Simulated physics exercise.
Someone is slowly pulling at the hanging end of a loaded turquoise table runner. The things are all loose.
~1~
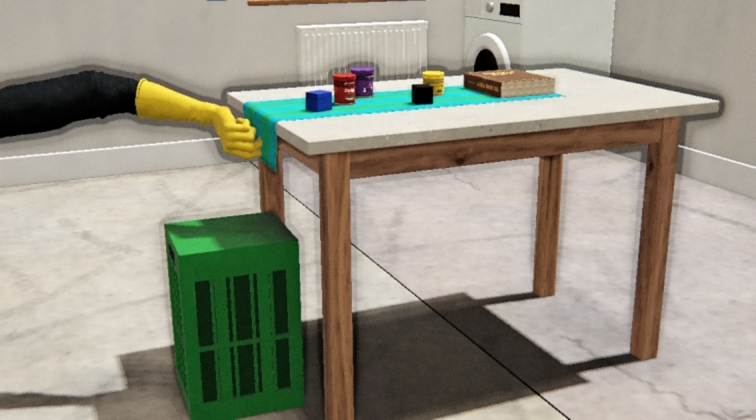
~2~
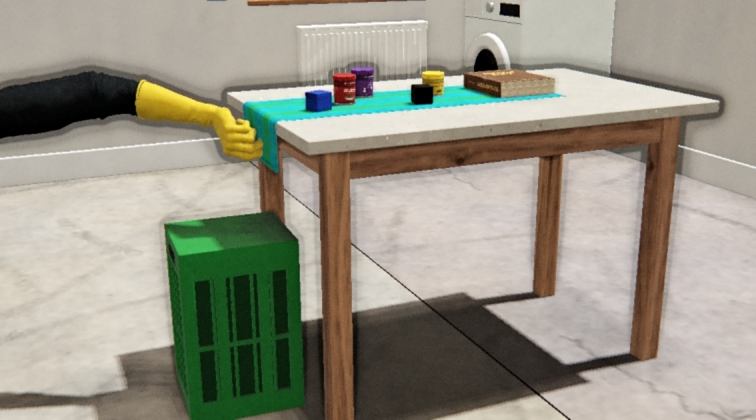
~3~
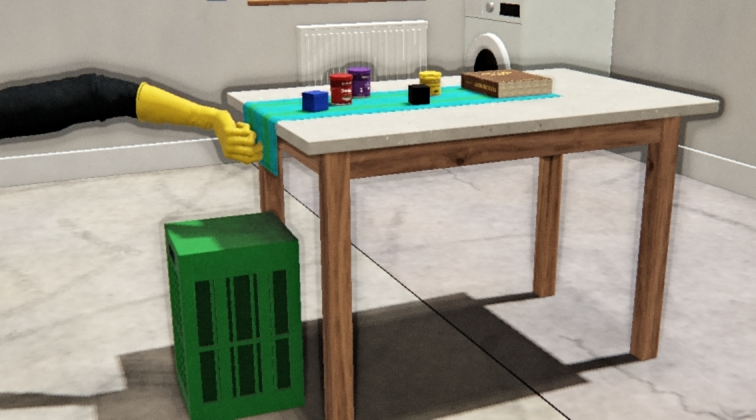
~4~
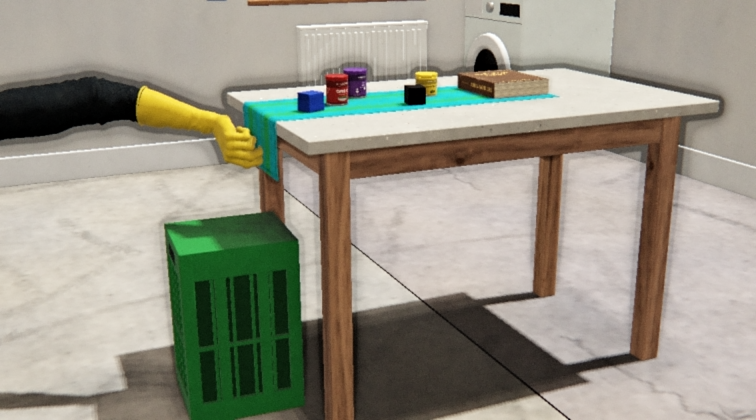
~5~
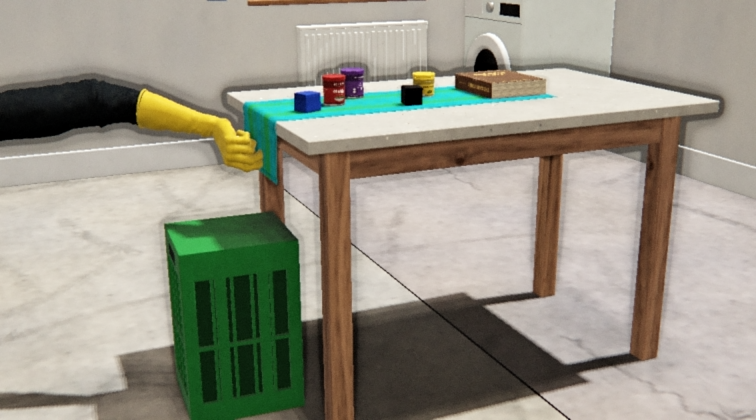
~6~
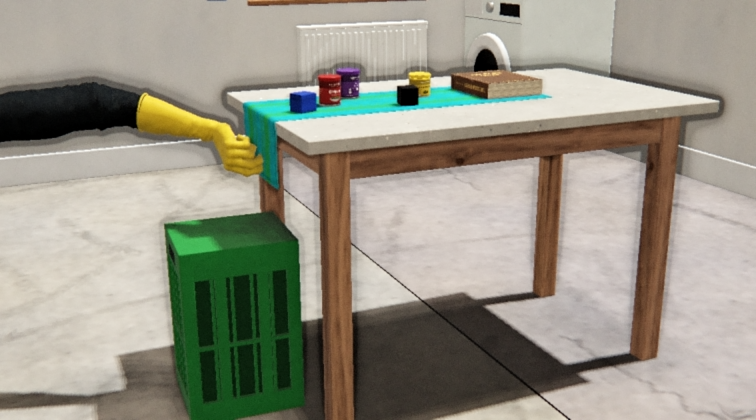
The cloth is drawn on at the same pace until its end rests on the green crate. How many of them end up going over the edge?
Okay, the things that come down total one by my count.
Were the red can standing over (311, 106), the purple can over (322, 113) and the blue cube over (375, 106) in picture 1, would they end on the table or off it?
Red can gone, purple can gone, blue cube stays.
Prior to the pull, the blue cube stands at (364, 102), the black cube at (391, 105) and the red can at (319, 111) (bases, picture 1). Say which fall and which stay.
Final state: The blue cube is still in place, the black cube is still in place, the red can is no longer up.
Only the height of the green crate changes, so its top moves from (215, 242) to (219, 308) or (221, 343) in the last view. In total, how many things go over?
It would be 3 and 4.
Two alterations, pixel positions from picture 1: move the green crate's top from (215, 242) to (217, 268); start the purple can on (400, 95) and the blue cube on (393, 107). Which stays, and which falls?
In the end the purple can rides it out; meanwhile the blue cube rides it out.
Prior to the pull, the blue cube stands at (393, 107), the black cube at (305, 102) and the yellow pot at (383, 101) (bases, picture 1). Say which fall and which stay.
Fate of the blue cube: It stays; fate of the black cube: It goes; fate of the yellow pot: It stays.
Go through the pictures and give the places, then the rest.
Hem (277, 173); blue cube (319, 91); red can (344, 75); purple can (362, 69); black cube (422, 85); yellow pot (433, 73); top of the crate (215, 242), in the first frame.
Hem (278, 173); blue cube (319, 91), in the second frame.
Hem (278, 177); red can (341, 75), in the third frame.
Hem (278, 181); purple can (355, 69); top of the crate (215, 242), in the fourth frame.
Hem (277, 185); black cube (412, 86), in the fifth frame.
Hem (279, 190); blue cube (303, 93); red can (329, 76); purple can (348, 70); black cube (408, 86); yellow pot (420, 74), in the sixth frame.
Early on, hem near (261, 200); all still up.
Midway, hem on the crate; blue cube gone.
Finally, hem on the crate; blue cube gone. Over the edge go one.
